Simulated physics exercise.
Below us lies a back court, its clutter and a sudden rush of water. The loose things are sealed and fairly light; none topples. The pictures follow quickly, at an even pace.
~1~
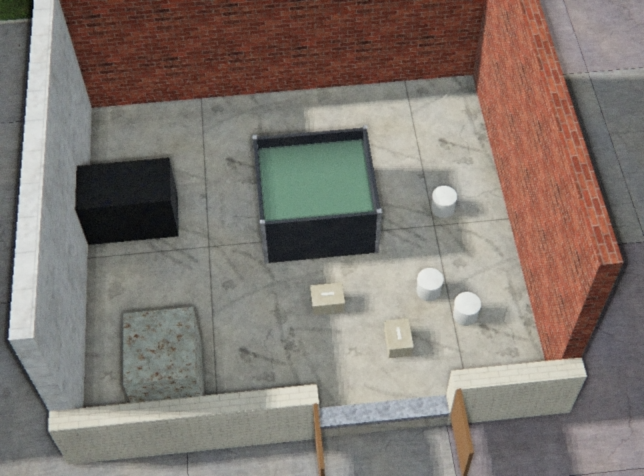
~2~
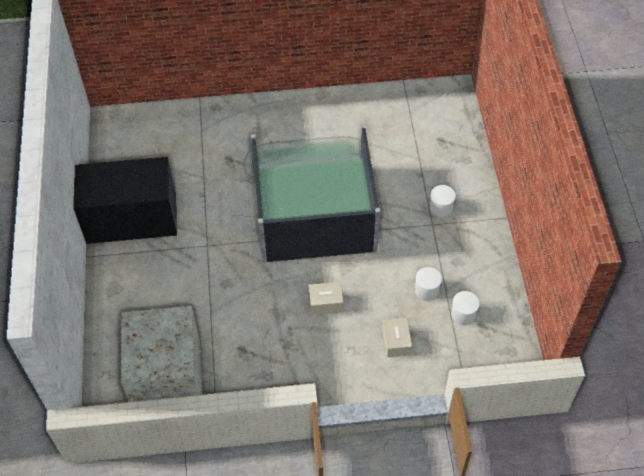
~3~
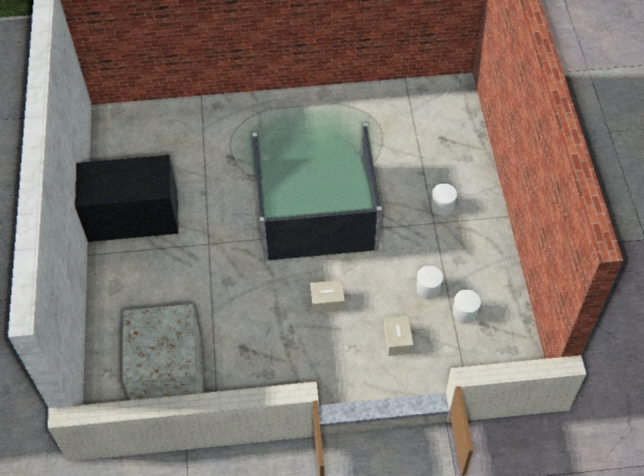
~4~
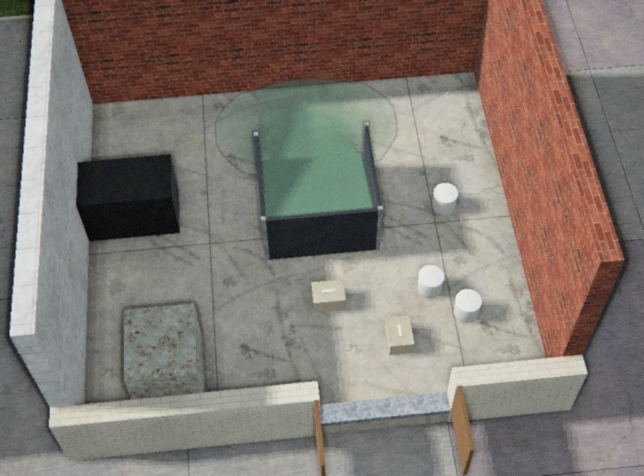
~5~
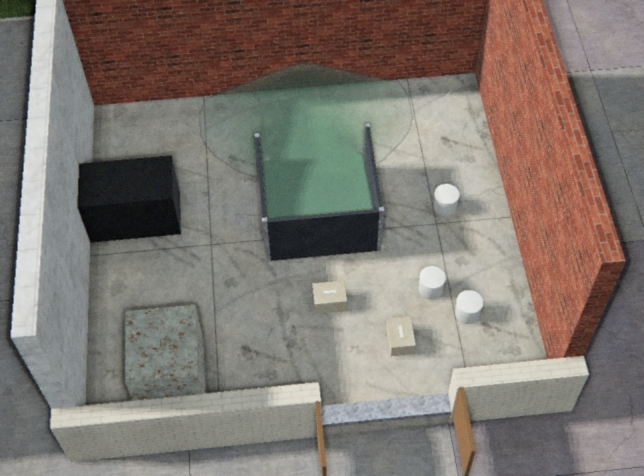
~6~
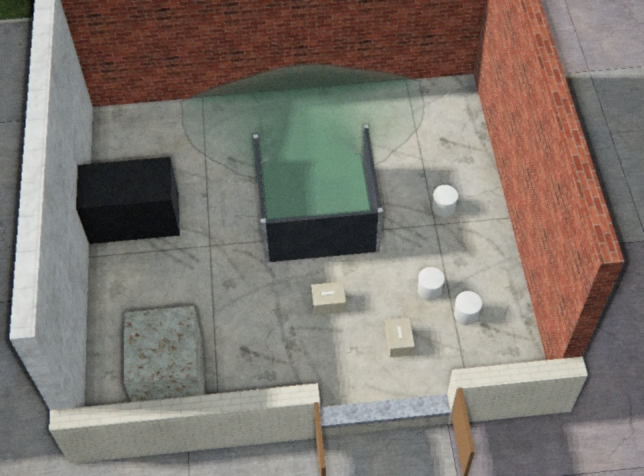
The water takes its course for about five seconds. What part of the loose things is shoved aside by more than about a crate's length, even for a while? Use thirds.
That comes to from one to two thirds.
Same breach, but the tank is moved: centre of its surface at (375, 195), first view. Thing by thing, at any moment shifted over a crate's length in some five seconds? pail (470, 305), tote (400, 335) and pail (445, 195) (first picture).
One after the other: Pushed that far, not that far, shifted that much.
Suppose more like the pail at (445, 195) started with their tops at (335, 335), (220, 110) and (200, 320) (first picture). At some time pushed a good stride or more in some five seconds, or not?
One after the other: No, that far or more, less than that.
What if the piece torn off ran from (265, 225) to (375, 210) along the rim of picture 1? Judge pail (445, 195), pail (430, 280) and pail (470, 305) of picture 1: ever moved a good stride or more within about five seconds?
In turn: Less than that, never so far, less than that.
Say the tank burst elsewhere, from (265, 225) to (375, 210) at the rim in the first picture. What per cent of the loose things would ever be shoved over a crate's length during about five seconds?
I make it 40 per cent.
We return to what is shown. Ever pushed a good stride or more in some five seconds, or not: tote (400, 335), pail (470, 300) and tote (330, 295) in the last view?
In turn: Never so far, swept aside, not that far.
A moment on, 0 of 5 are well off their spots; 0 afloat.
Next, 0 of 5 are well off their spots; 0 afloat.
Later, 2 of 5 are well off their spots; 0 afloat.
In the end, 2 of 5 are well off their spots, and 2 have been at some point; 0 afloat.
